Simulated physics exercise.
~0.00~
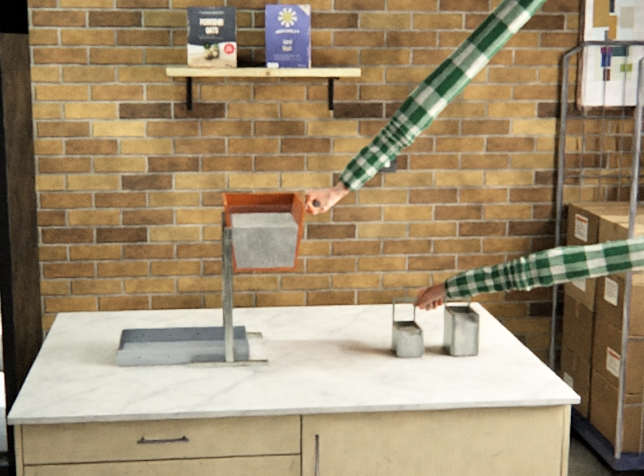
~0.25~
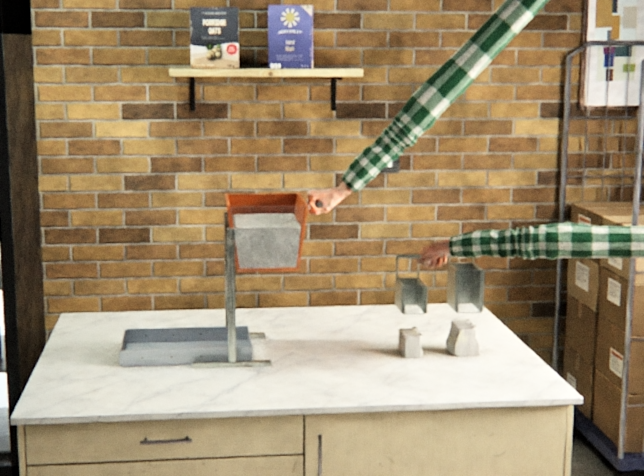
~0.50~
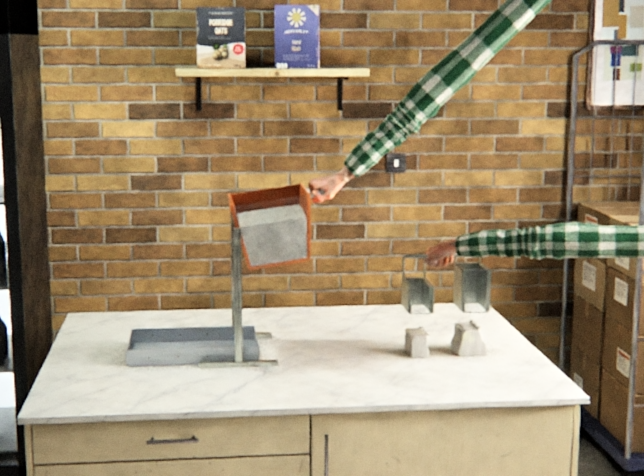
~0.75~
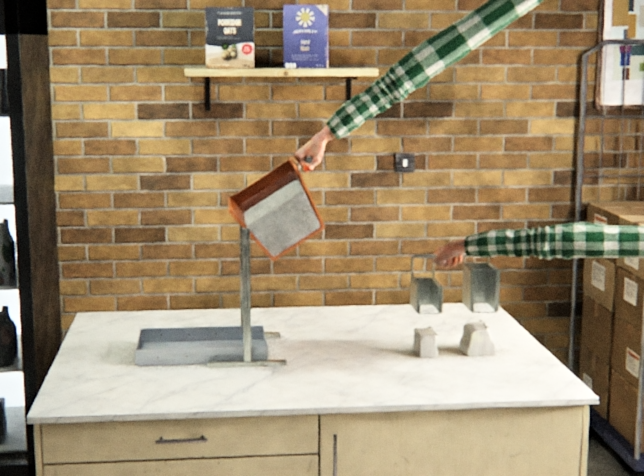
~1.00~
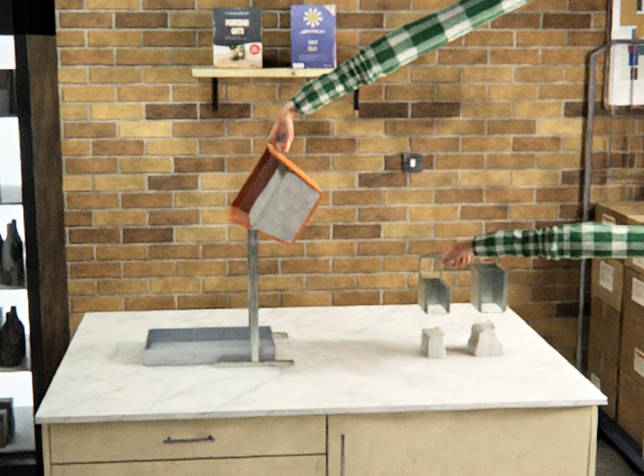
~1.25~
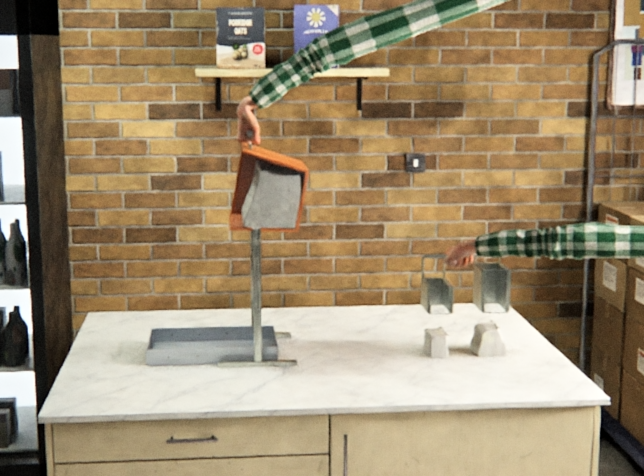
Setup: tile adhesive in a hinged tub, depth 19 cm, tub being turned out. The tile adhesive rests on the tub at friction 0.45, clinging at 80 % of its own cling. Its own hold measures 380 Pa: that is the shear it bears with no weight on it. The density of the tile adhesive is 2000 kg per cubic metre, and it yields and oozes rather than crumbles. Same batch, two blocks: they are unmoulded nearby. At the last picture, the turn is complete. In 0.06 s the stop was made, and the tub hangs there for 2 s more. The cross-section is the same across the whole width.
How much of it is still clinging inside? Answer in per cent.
About 76 %.
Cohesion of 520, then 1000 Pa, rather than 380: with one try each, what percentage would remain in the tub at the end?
Expect about 100 in a hundred, then about 100 in a hundred.
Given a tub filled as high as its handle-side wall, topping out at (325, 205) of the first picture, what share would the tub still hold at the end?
Then near 60 % stays in the tub.
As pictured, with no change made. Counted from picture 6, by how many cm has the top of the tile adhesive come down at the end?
Roughly 6 cm.
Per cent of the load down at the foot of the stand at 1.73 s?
At that moment, near 0 % is down.
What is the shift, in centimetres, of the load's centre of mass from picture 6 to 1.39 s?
Roughly 3 centimetres.
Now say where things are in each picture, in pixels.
In the first picture, handle-side rim at (302, 205), tilt 0 degrees; crest of the tile adhesive at (237, 227); block heights 7.3 cm, 11 cm (left to right).
In the second picture, handle-side rim at (305, 205), tilt 0 degrees; crest of the tile adhesive at (240, 227); block heights 7.2 cm, 9.5 cm (left to right).
In the third picture, handle-side rim at (307, 195), tilt 8 degrees; crest of the tile adhesive at (302, 218); block heights 7.2 cm, 8.9 cm (left to right).
In the fourth picture, handle-side rim at (295, 169), tilt 32 degrees; crest of the tile adhesive at (301, 191); block heights 7.2 cm, 8.9 cm (left to right).
In the fifth picture, handle-side rim at (271, 155), tilt 57 degrees; crest of the tile adhesive at (290, 172); block heights 7.2 cm, 8.9 cm (left to right).
In the sixth picture, handle-side rim at (244, 154), tilt 79 degrees; crest of the tile adhesive at (263, 171); block heights 7.2 cm, 8.9 cm (left to right).
After 1.39 s, the tub is at 80 degrees and holds 100 %.
After 1.56 s, the tub is at 80 degrees and holds 92 %.
After 1.73 s, the tub is at 80 degrees and holds 83 %.
After 1.90 s, the tub is at 80 degrees and holds 78 %.
After 3.25 s, the tub is at 80 degrees and holds 76 %.
